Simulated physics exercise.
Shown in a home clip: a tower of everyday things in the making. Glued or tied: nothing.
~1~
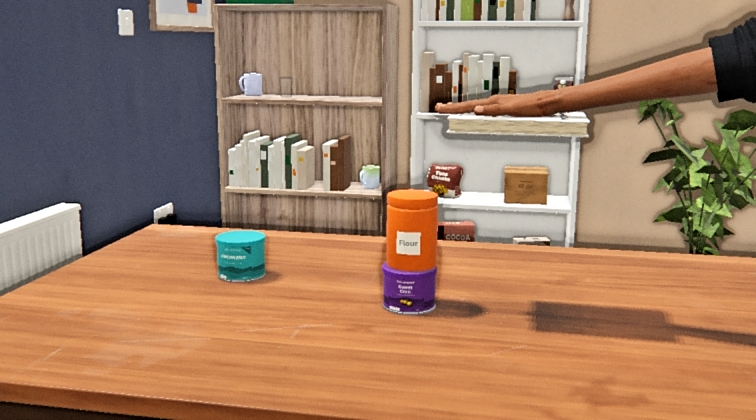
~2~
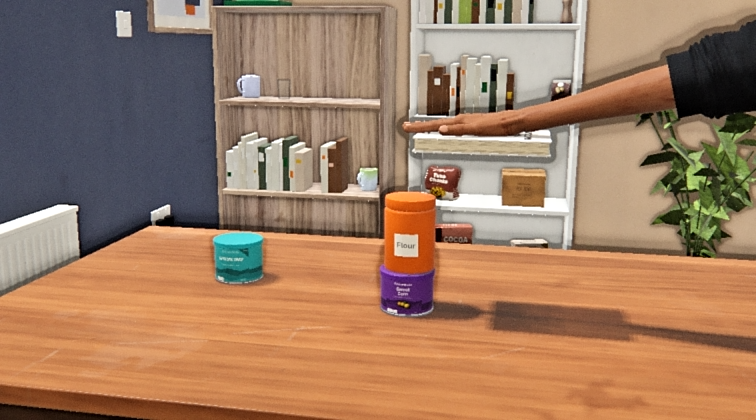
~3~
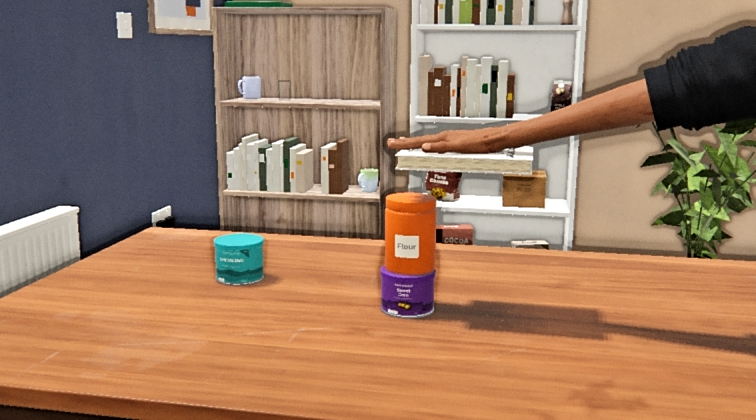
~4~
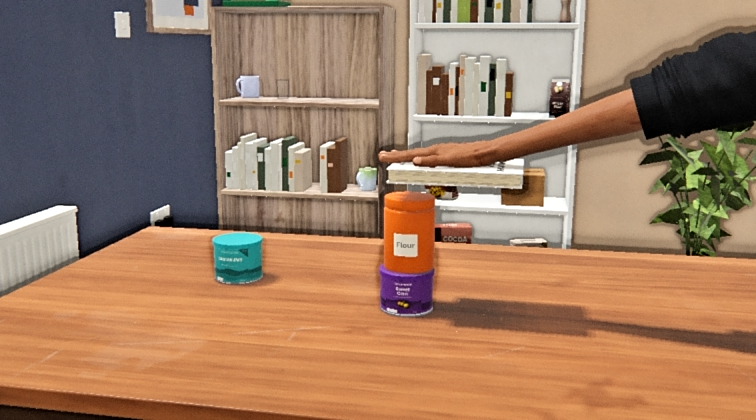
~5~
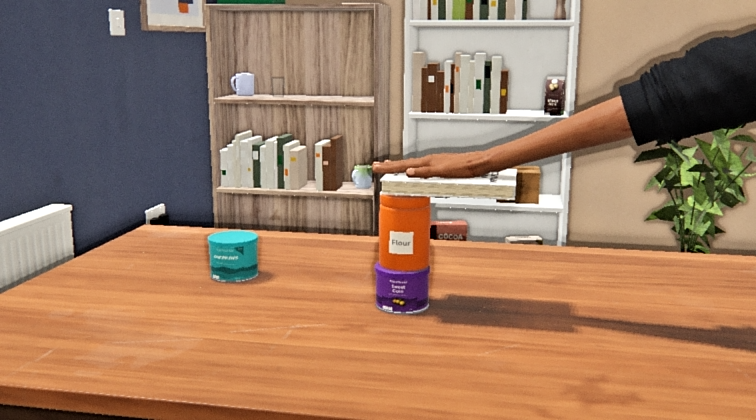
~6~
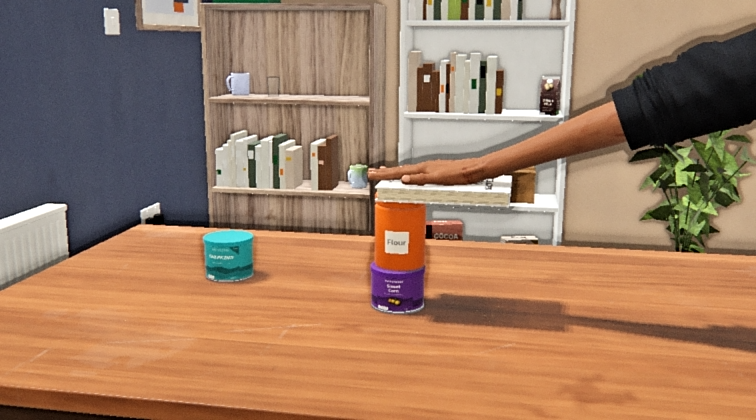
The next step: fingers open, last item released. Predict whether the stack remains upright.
Pretty sure the pile is unstable there.
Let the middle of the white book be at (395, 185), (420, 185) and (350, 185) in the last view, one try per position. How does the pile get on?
In order, the pile stands firm, then stands firm, and lastly tumbles down.
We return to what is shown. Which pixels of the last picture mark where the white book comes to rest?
In the final view it sits at roughly (518, 306).
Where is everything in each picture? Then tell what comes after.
The first frame shows coming down; white book (518, 123); purple tub (409, 286).
The second frame shows coming down; white book (483, 141); turquoise tub (239, 258).
The third frame shows coming down; white book (467, 158); orange jar (411, 233).
The fourth frame shows coming down; white book (458, 171); purple tub (407, 288).
The fifth frame shows coming down; white book (451, 181); turquoise tub (234, 256).
The sixth frame shows set down, still held; white book (446, 188); orange jar (400, 229).
Then, 0.30 s on from there, white book now fallen.
Then, 0.60 s on from there, things are still on the move.
Then, 0.80 s on from there, as before.
In the end, fallen, white book; the other 3 unmoved. At the end, from the last picture's camera, white book near (518, 305). The pile gives way.
